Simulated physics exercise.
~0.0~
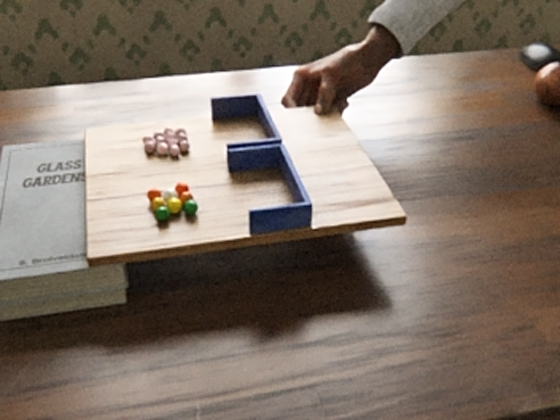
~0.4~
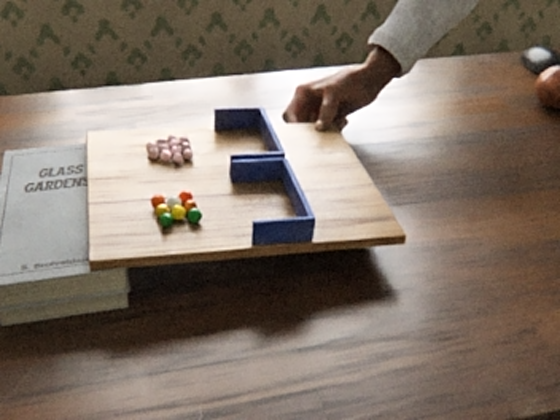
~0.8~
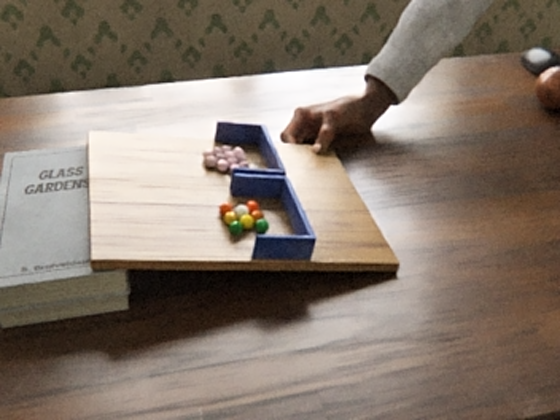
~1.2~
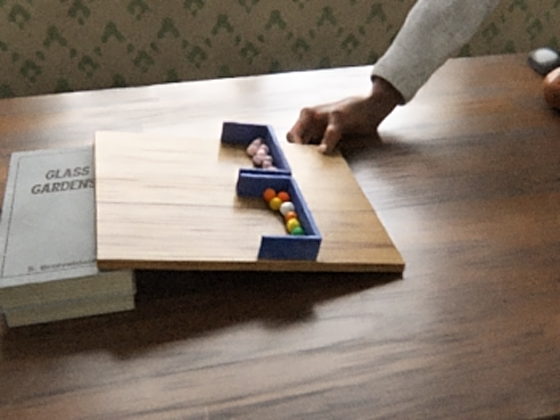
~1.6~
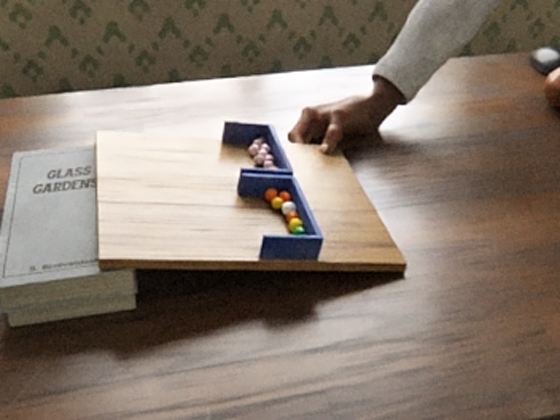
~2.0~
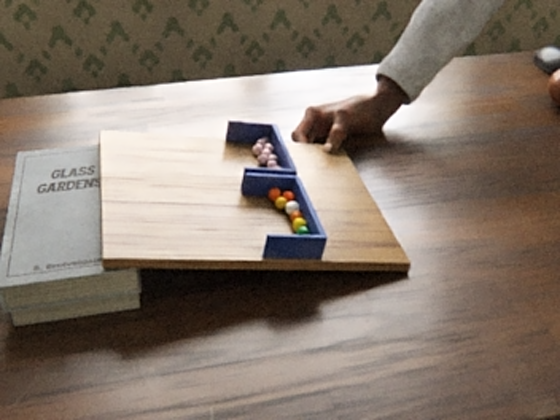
On a dark wooden table by a patterned wall, a pale board rests with its left end on grey books while a hand holds its right side. Two clusters of small balls, a multicoloured one nearer and a pinkish one farther back, sit left of blue barriers fixed to the board. The hand lowers the right end until the board slopes down toward it. Both clusters move right into the open-sided barriers and spread along them. The board then stays tilted, the hand still at its edge, with each group gathered against its own blue bar.
